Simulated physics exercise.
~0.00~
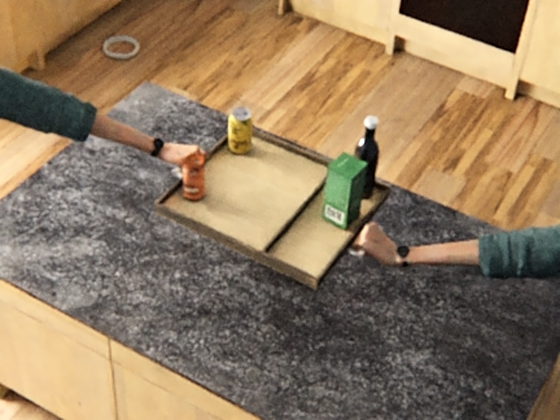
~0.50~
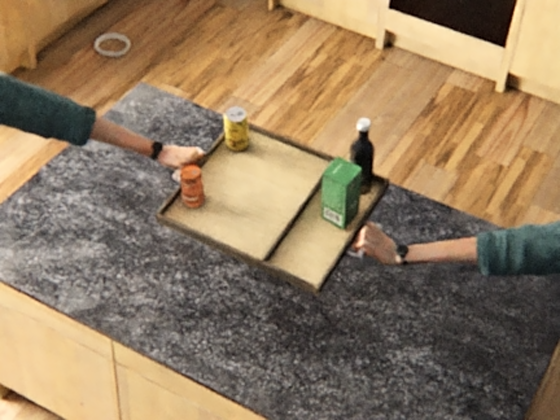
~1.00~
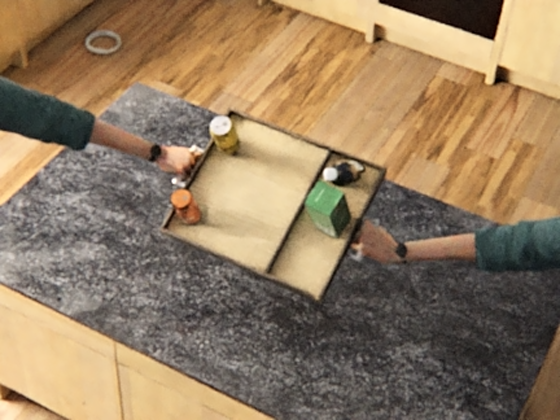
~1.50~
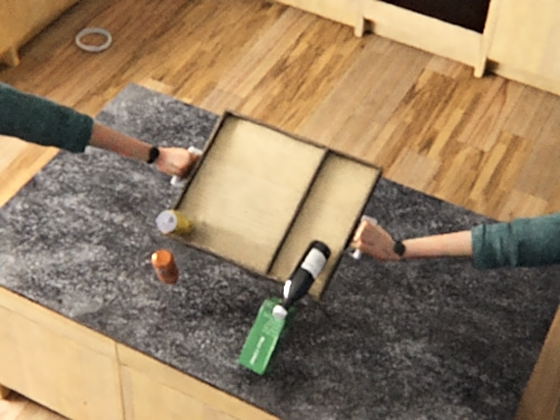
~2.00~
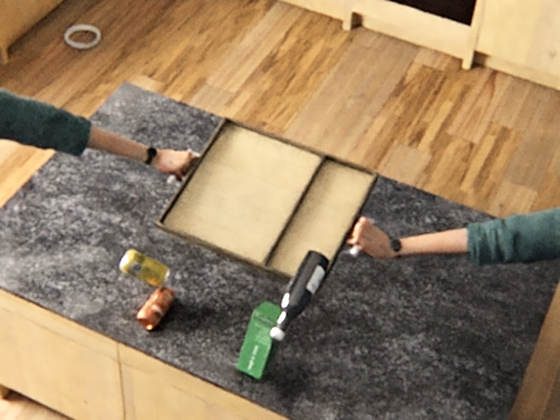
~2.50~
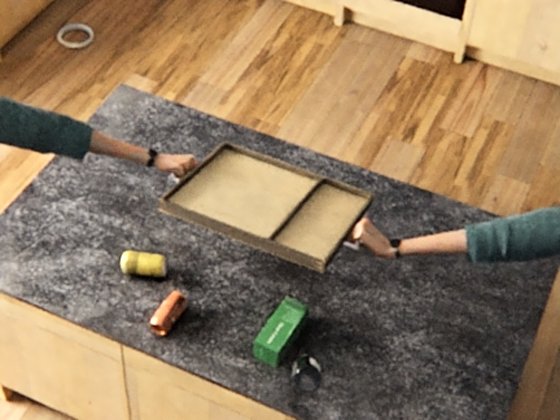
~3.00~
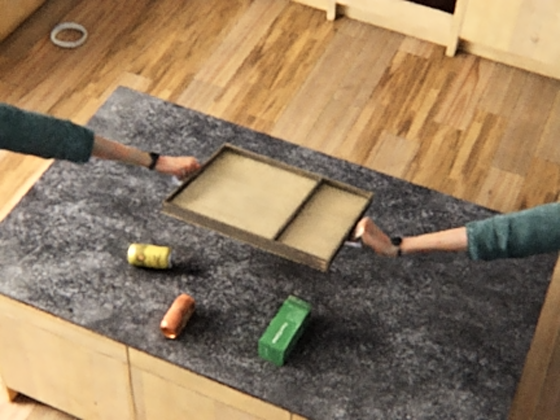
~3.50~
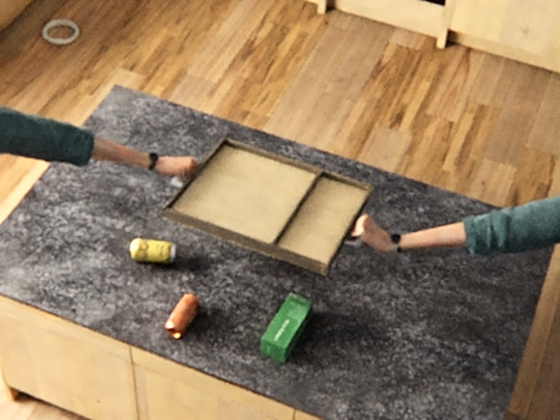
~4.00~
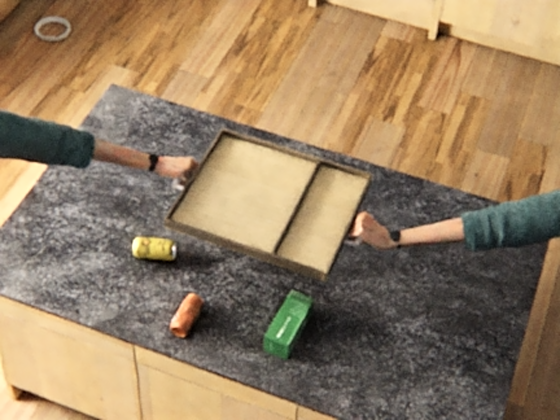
Over a dark countertop, two hands tip a tray until all four items fall off.
